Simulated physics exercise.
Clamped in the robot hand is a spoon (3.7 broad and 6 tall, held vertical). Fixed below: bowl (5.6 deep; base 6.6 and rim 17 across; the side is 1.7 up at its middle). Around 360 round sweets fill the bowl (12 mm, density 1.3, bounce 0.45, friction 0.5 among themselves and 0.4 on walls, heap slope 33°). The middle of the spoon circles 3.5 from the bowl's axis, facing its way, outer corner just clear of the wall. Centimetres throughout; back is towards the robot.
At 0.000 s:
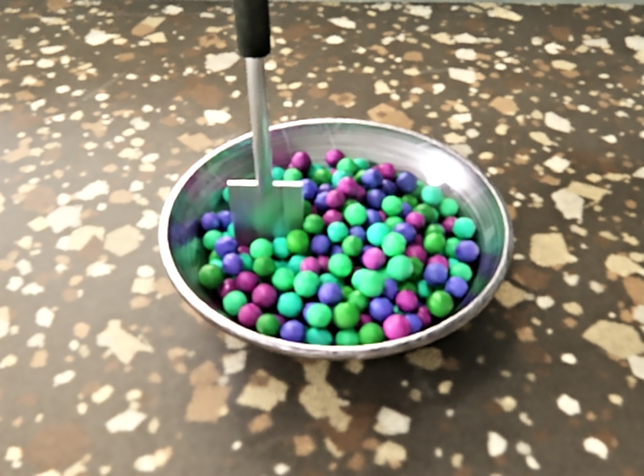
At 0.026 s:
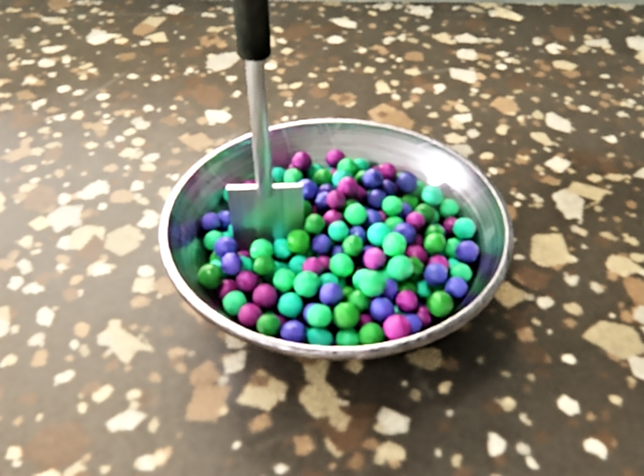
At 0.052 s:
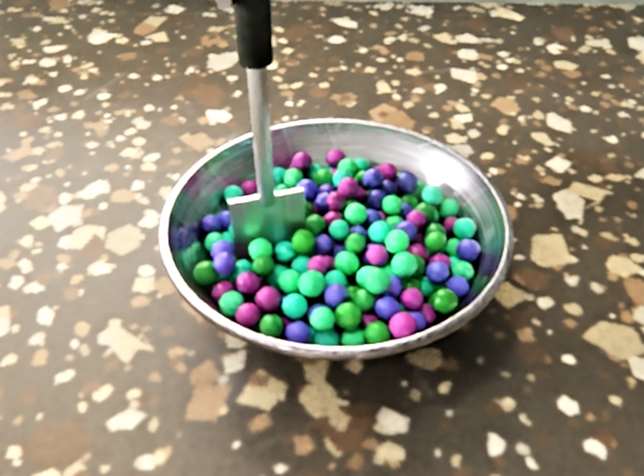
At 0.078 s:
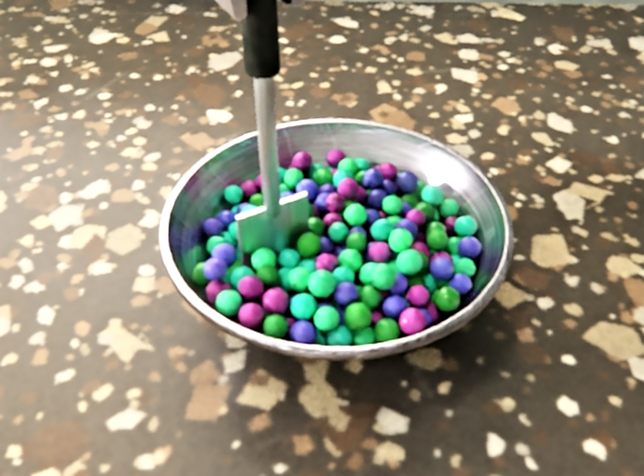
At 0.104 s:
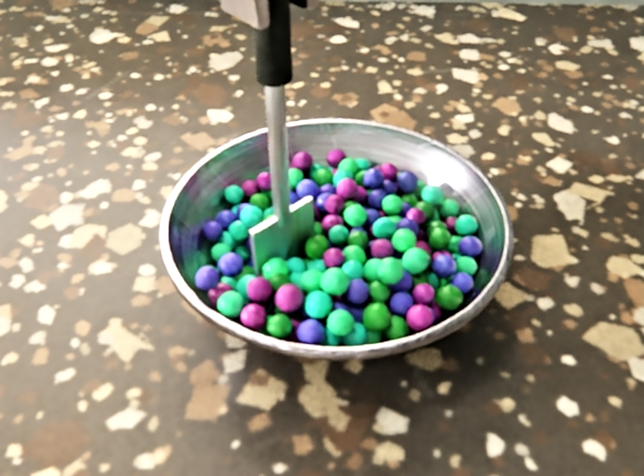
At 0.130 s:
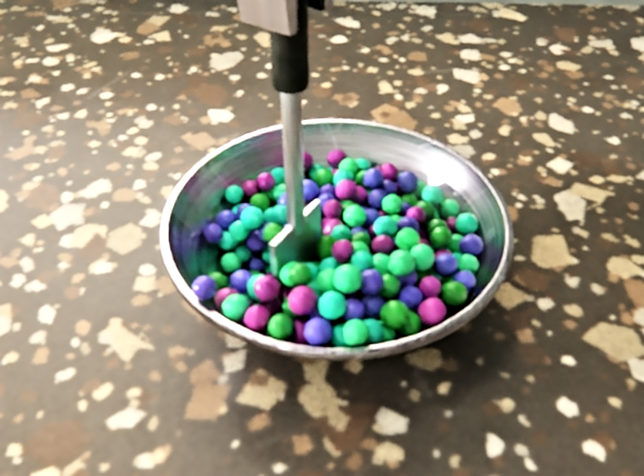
The clip shows a metal bowl of green, purple and magenta balls on a speckled surface, where a robot-held upright spoon with a flat blade moves slowly through the left side, turning as it shifts rightward and toward the viewer.
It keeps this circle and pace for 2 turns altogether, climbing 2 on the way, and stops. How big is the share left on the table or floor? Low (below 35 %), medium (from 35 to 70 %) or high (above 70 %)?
On the table or floor the share is low, below 35 %.
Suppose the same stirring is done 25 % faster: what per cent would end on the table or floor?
Then about 30 per cent.
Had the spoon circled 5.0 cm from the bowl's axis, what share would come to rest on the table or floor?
In that case some 25 per cent.
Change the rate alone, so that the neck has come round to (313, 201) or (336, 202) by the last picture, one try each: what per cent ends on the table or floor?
Some 35 and 45 per cent.
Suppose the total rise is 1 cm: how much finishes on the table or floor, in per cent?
Some 35 per cent.
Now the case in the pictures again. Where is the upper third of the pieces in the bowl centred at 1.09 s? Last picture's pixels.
Around (368, 191).
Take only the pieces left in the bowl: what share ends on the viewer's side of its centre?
Some 50 per cent.
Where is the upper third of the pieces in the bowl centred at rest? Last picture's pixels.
Near (304, 237).
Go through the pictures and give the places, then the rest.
Spoon neck at (263, 158), 0° round; upper third of the load around (346, 232), from x 210 to 465, top at y 160; 355 in the bowl, in the first frame.
Spoon neck at (263, 161), 5° round; upper third of the load around (346, 233), from x 210 to 465, top at y 160, in the second frame.
Spoon neck at (265, 170), 17° round; upper third of the load around (342, 241), from x 205 to 470, top at y 160, in the third frame.
Spoon neck at (271, 180), 31° round; upper third of the load around (342, 252), from x 205 to 470, top at y 160, in the fourth frame.
Spoon neck at (281, 189), 45° round; upper third of the load around (350, 261), from x 210 to 470, top at y 160, in the fifth frame.
Spoon neck at (295, 196), 59° round; upper third of the load around (355, 265), from x 205 to 470, top at y 160; 355 in the bowl, in the sixth frame.
After 0.61 s, 319° round, highest piece 8 above the table; 292 in the bowl, 58 on the table or floor, 5 in flight or on the tool.
After 1.09 s, 219° round, highest piece 8 above the table; 273 in the bowl, 81 on the table or floor, 1 in flight or on the tool.
After 1.53 s, 0° round, highest piece 6 above the table; 270 in the bowl, 85 on the table or floor.
After 2.23 s, 0° round, highest piece 6 above the table; 270 in the bowl, 85 on the table or floor.
At rest, 270 in the bowl, 85 on the table or floor. That is 24 % on the table or floor.
